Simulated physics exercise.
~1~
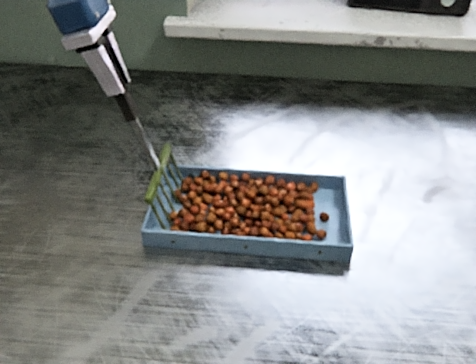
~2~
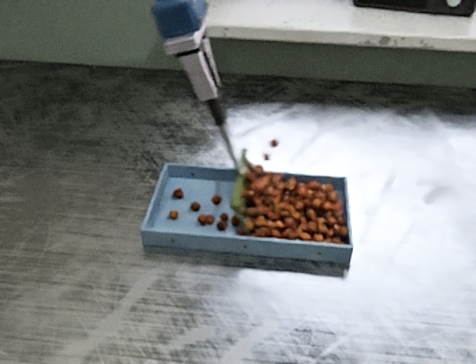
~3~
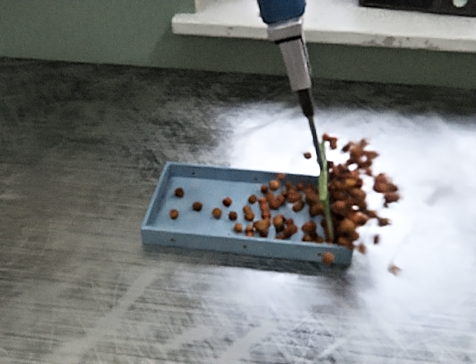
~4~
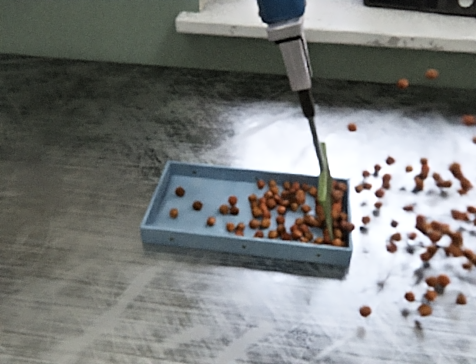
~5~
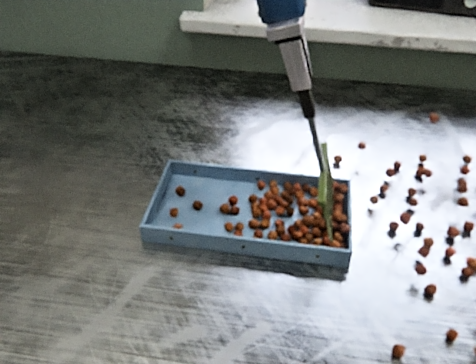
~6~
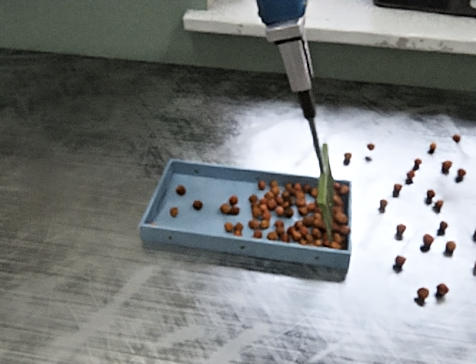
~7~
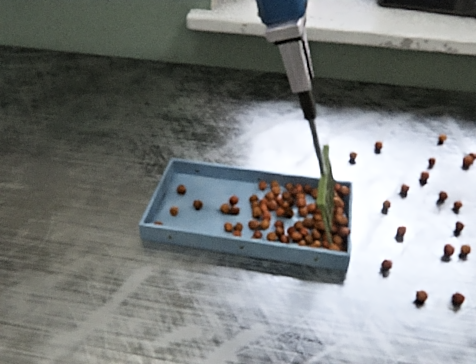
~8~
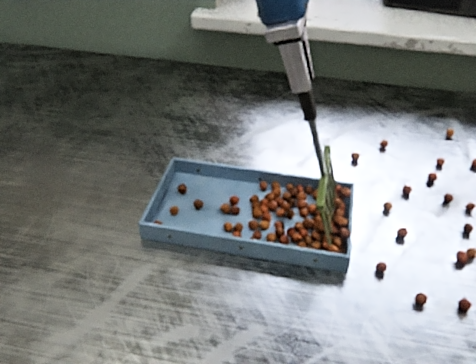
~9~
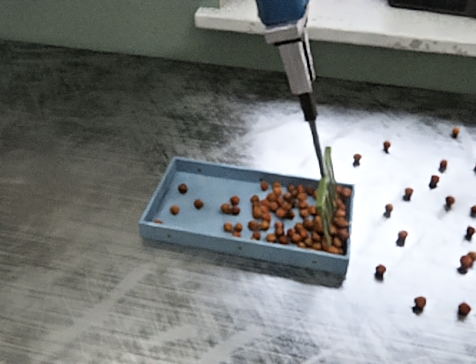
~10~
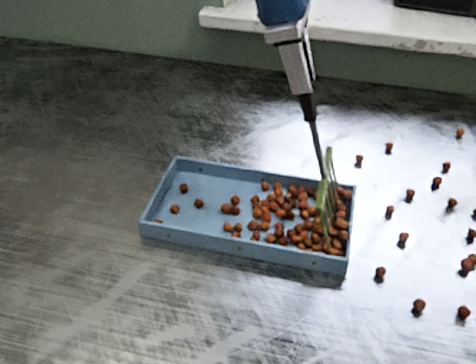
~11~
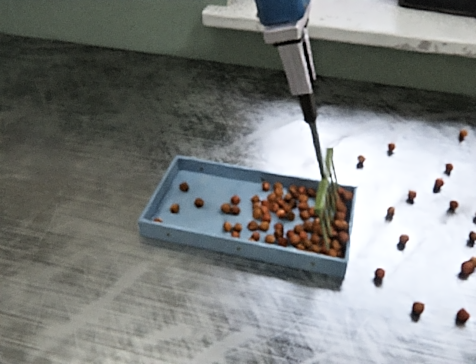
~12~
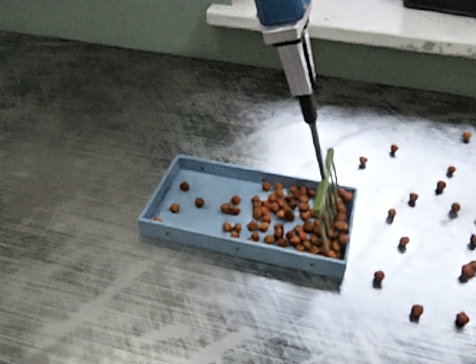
On a scratched grey tabletop beside a green wall and a white ledge, seen from above at a slant, a shallow blue tray holds a heap of reddish-brown hazelnuts. A robot tool with a blue and silver body holds a green pronged rake at the tray's left end. The rake sweeps right, bunching the nuts into a pile and leaving a few behind. Near the right wall it stops, and many nuts fly over the edge, scattering across the brightly lit tabletop. They settle there, while the rake stands still among the nuts remaining in the tray.
